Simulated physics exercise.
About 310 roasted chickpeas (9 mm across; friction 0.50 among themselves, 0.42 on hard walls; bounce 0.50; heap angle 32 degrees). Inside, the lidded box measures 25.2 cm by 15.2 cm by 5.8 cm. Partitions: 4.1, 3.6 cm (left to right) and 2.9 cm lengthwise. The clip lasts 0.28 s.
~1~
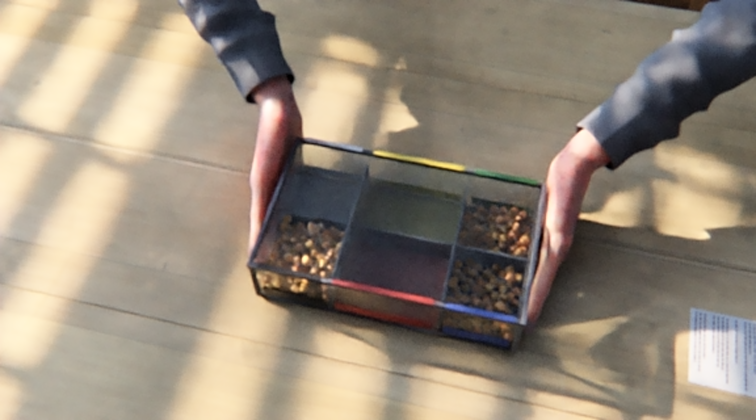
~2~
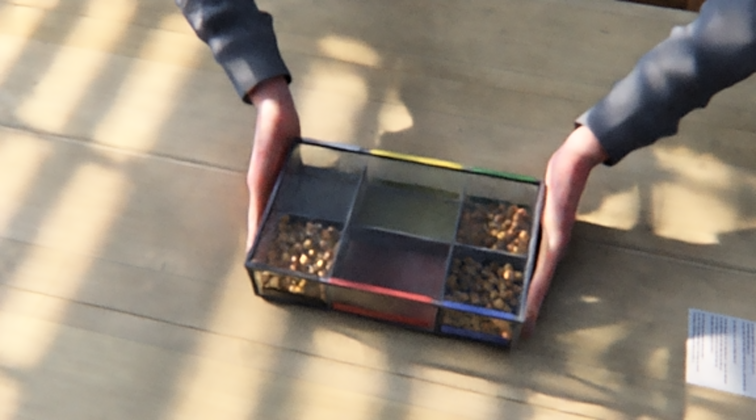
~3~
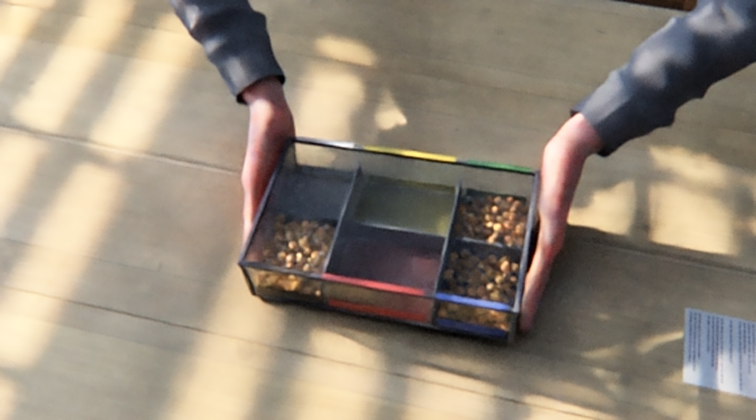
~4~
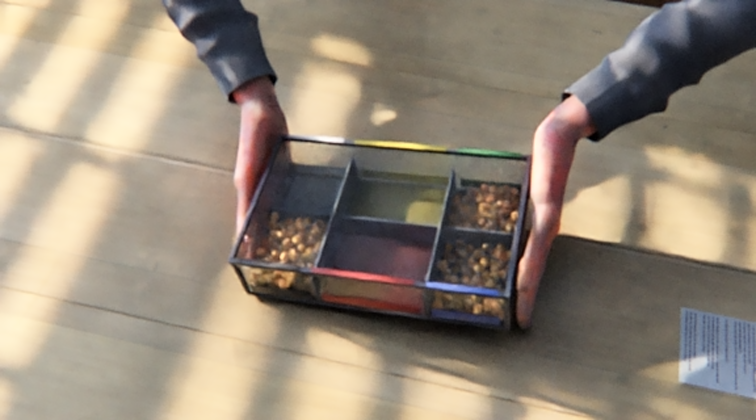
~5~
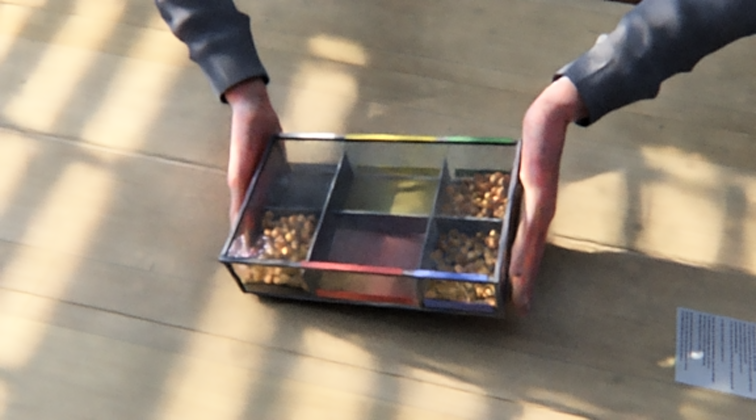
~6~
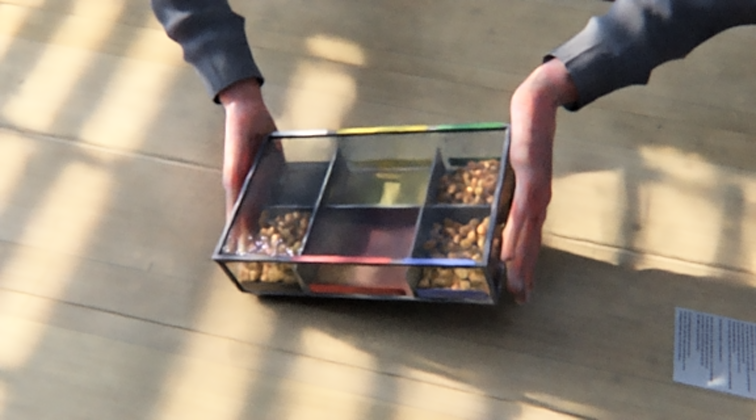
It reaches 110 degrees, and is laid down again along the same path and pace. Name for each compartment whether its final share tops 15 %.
Red: No, blue: No, green: No, yellow: No, white: Yes, black: Yes.
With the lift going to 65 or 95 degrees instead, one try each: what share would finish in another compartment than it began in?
About 0 and 45 per cent.
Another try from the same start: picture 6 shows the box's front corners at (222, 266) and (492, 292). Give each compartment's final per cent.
Red 15, blue 10, green 0, yellow 0, white 5, black 70.
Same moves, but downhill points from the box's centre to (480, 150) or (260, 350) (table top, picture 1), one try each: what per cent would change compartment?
About 60 and 40 per cent.
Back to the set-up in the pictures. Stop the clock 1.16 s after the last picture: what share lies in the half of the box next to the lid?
Some 70 per cent.
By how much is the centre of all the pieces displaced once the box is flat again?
Some 10.5 cm.
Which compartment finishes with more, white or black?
It is the black one.
Then, 1.16 s after the last picture, tilt 110 degrees; red 10 %, blue 15 %, green 15 %, yellow 10 %, white 10 %, black 40 %.
Then, 1.93 s after the last picture, tilt 49 degrees; red 5 %, green 5 %, yellow 5 %, white 35 %, black 55 %.
Then, 2.72 s after the last picture, tilt 0 degrees; red 5 %, green 5 %, yellow 5 %, white 35 %, black 50 %.
In the end, red 5 %, blue 0 %, green 5 %, yellow 5 %, white 35 %, black 50 %.
